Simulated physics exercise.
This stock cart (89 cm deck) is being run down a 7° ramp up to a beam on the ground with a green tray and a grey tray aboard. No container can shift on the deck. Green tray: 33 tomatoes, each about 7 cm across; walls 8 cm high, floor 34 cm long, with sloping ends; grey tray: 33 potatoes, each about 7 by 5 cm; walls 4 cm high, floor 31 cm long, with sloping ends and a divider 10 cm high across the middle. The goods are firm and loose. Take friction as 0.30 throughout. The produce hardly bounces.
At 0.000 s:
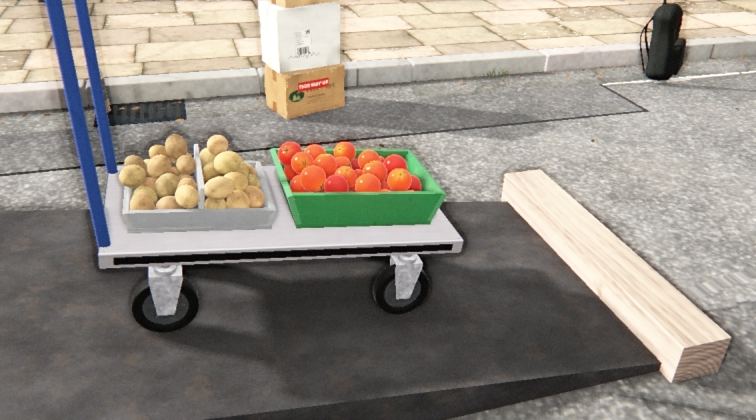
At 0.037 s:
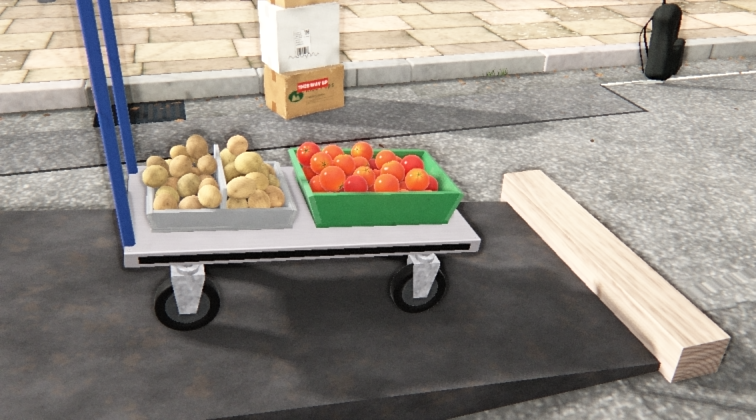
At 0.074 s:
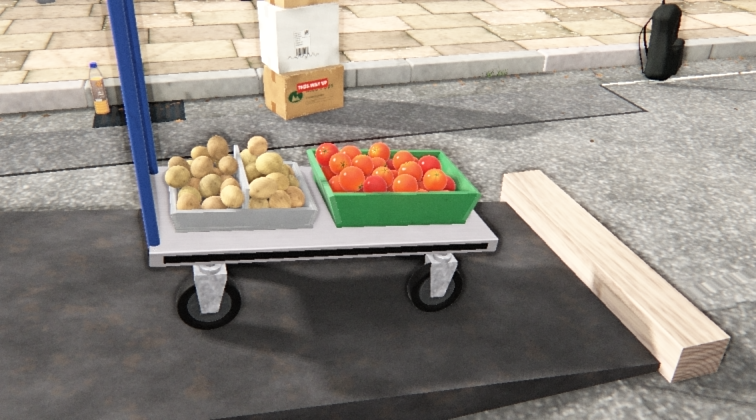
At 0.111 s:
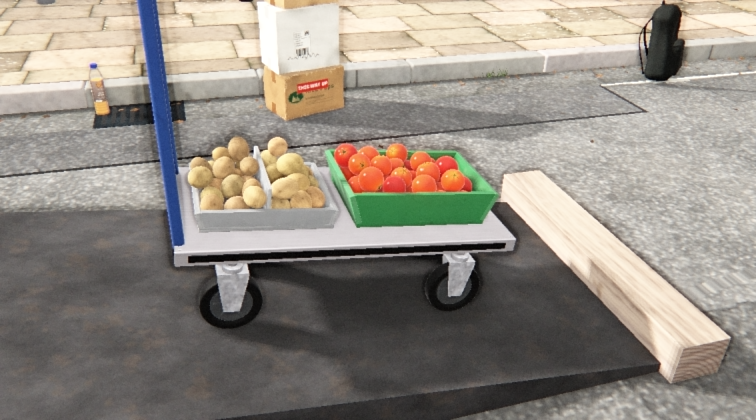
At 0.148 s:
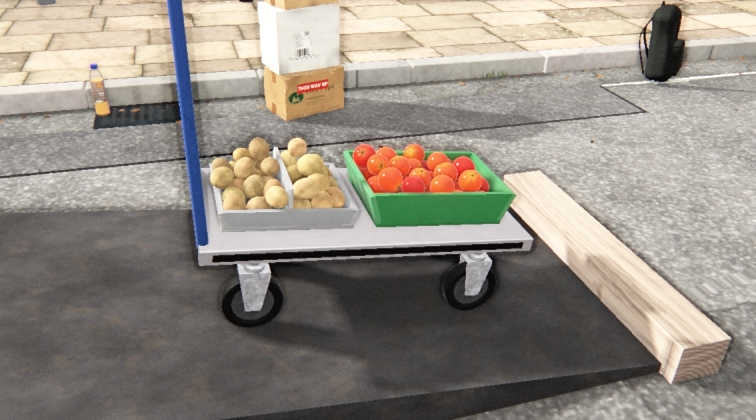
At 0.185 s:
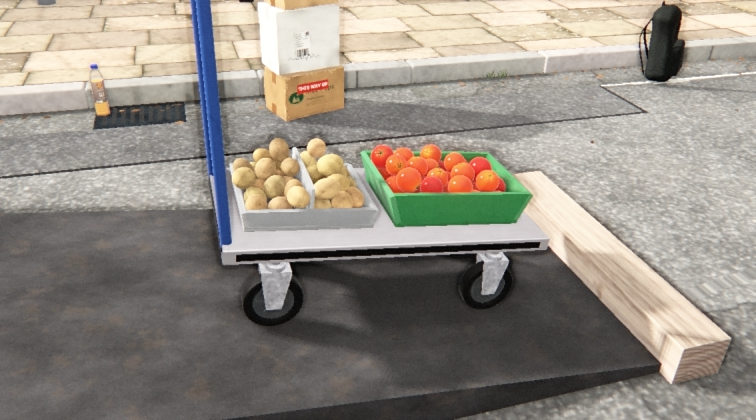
A cart carrying potatoes and red fruit in trays rolls right along a dark ramp.
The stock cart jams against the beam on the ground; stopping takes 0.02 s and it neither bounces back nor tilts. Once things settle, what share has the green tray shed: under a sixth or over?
It sheds fewer than one in six of them.
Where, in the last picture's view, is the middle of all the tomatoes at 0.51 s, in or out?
Around (556, 180).
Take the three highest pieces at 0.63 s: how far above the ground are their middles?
Roughly 48 cm.
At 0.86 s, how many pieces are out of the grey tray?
Out by then, roughly: Grey tray 6.
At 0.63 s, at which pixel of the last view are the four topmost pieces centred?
Near (406, 162).
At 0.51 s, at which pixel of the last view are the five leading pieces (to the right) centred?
At about (590, 173).
After 0.41 s, the wheels strike.
After 0.51 s, the green tray has all 33 and the grey tray has all 33.
After 0.63 s, the green tray is down by 2 of 33 and the grey tray is down by 2 of 33.
After 0.86 s, the green tray is down by 2 of 33 and the grey tray is down by 6 of 33.
When it is over (at 1.36 s), the green tray is down by 2 of 33 and the grey tray is down by 6 of 33. Asked share, 2 of 33, 6 per cent.
